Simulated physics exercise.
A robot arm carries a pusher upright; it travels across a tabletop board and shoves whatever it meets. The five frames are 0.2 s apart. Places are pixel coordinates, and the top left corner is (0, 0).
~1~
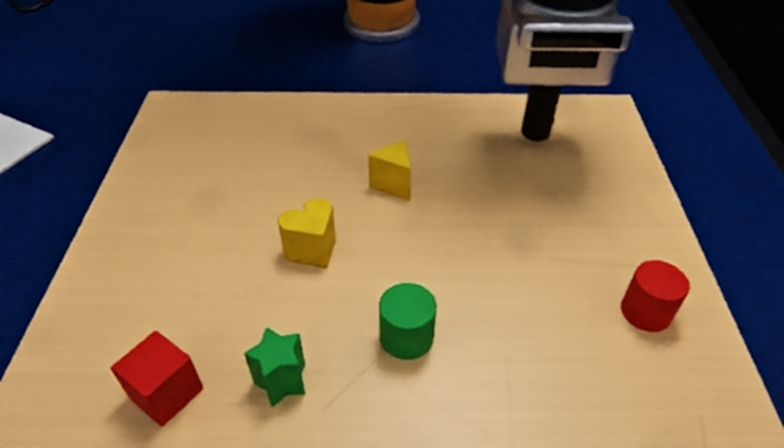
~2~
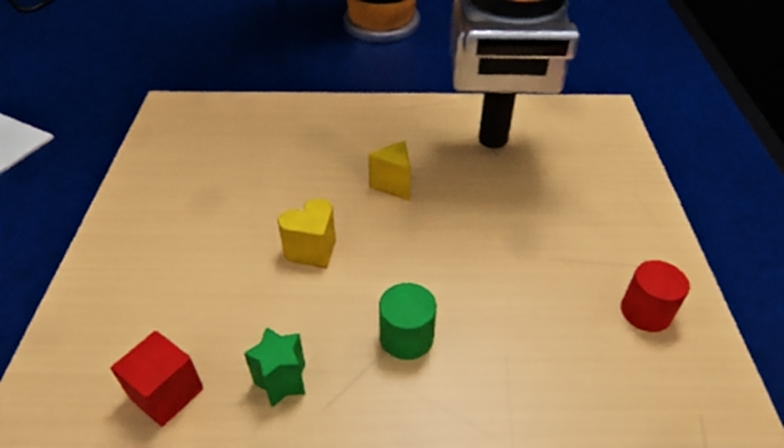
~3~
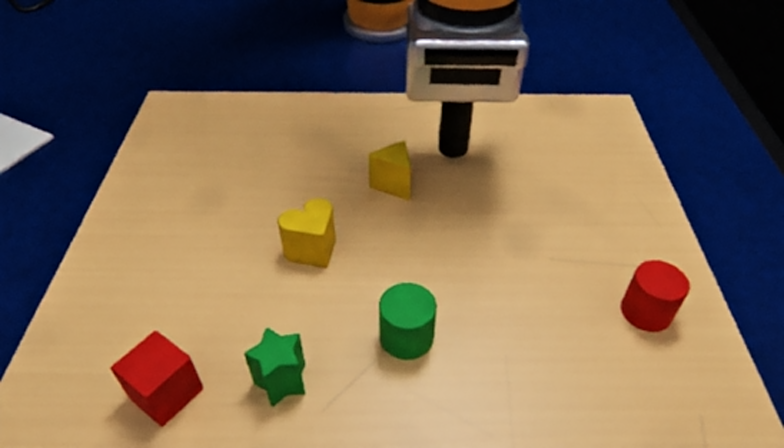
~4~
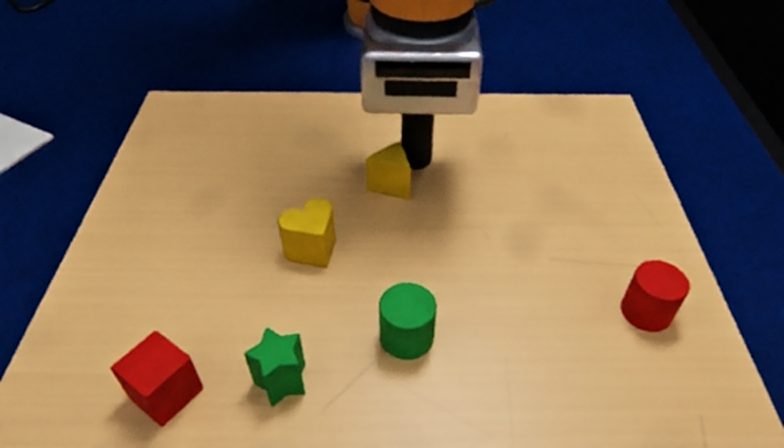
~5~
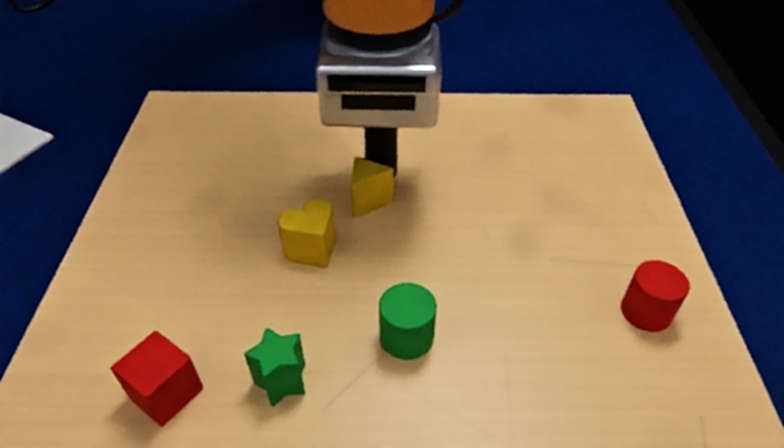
A robotic arm with a black tip moved left across the far side of a wooden board, then nudged a yellow three-sided block toward the yellow heart-shaped one, while the red and green blocks stayed still.
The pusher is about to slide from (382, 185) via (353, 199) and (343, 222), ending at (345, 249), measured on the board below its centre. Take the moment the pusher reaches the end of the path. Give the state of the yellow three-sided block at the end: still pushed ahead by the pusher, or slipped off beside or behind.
The pusher still drives it.
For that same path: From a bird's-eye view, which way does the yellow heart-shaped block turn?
From overhead, clockwise.
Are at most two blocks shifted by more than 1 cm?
Yes, that is what happens.
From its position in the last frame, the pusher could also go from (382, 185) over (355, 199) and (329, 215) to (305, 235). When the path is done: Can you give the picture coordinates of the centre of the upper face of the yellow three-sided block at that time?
The centre of its top will be at (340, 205).
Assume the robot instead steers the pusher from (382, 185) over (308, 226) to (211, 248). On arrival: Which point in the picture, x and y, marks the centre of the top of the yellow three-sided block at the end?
The top centre is at (339, 204).
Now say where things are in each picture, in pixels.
Pusher tip (535, 133); block tops, yellow heart-shaped block (308, 216); yellow three-sided block (394, 153), in the first picture.
Pusher (493, 140); blocks unchanged, in the second picture.
Pusher (453, 149); blocks unchanged, in the third picture.
Pusher (416, 161); yellow three-sided block (392, 155), in the fourth picture.
Pusher (381, 173); yellow heart-shaped block (308, 216); yellow three-sided block (367, 169), in the fifth picture.
On the path given first. One third of the way, pusher (351, 188); yellow three-sided block (343, 188), turned 25° anticlockwise.
Two thirds of the way, pusher (342, 211); yellow heart-shaped block (300, 225), turned 15° clockwise; yellow three-sided block (343, 213), turned 30° anticlockwise.
At the end, pusher (344, 237); yellow heart-shaped block (295, 230), turned 25° clockwise; yellow three-sided block (344, 241), turned 15° anticlockwise.
